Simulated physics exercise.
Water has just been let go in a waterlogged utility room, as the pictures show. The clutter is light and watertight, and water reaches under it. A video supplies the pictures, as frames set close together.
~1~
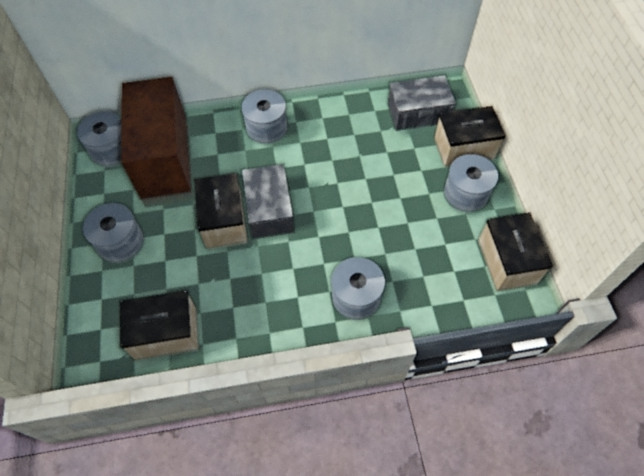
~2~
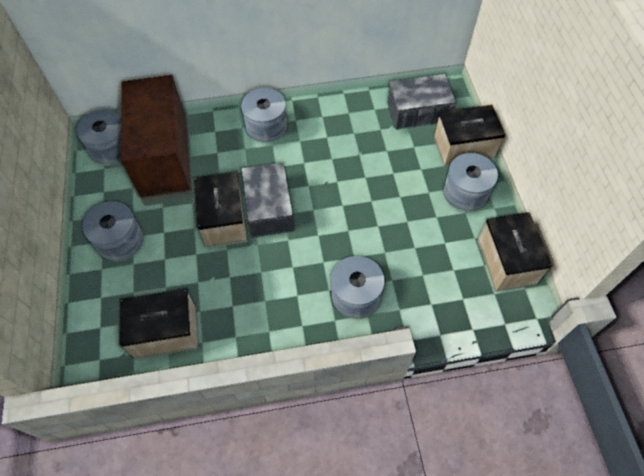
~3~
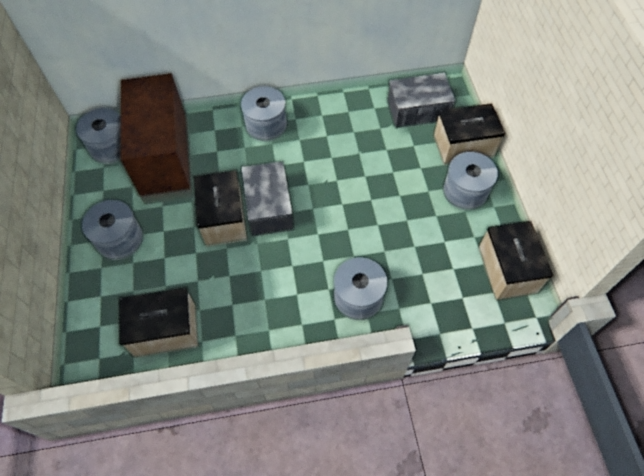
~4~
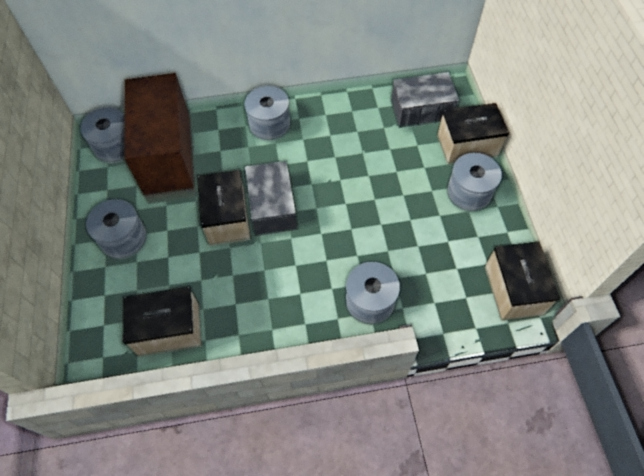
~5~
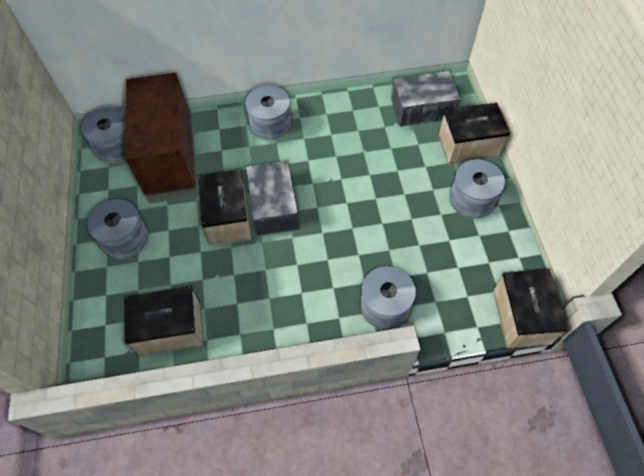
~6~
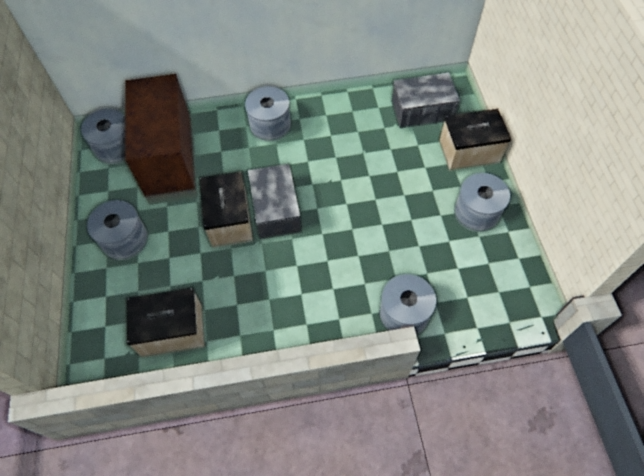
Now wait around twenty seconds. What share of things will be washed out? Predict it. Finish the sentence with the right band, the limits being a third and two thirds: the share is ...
The share is two thirds or more.
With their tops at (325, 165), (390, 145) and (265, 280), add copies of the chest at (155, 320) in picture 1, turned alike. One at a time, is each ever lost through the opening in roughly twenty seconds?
The first leaves, the second leaves, and the third leaves.
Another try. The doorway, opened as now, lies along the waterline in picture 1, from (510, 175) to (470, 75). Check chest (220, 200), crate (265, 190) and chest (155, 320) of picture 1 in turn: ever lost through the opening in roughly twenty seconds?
Object by object: Drifts out, drifts out, never exits.
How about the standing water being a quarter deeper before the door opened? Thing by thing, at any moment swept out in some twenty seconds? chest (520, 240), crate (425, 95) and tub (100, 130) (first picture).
Object by object: Carried off; carried off; trapped.
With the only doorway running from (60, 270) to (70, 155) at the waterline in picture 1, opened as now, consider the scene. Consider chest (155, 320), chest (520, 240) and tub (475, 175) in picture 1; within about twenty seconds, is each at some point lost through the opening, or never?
In sequence - departs, stays put, stays put.
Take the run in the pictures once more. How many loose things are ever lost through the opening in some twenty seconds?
It adds up to 8.
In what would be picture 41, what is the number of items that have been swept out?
I make it 7.
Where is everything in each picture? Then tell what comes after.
The first frame shows a tub at (358, 281), afloat; a tub at (474, 173), afloat; 0 of 11 have shifted.
The second frame shows a tub at (358, 280), afloat; a tub at (474, 172) floats; 0 of 11 have shifted.
The third frame shows a tub at (360, 281), afloat, close to its start; a tub at (473, 171) floats; 1 of 11 have shifted.
The fourth frame shows a tub at (373, 286) floats, close to its start; a tub at (477, 172) floats; 2 of 11 have shifted.
The fifth frame shows a tub at (389, 290), afloat, close to its start; a tub at (480, 179) floats, close to its start; 3 of 11 have shifted.
The sixth frame shows a tub at (409, 299) floats, a stride from its start; a tub at (485, 193), afloat, close to its start; 4 of 11 have shifted.
A moment on, 2 of 11 are out; 9 afloat.
Next, 4 of 11 are out; 7 afloat.
Later, 7 of 11 are out; 4 afloat.
In the end, 8 of 11 are out; 3 afloat.
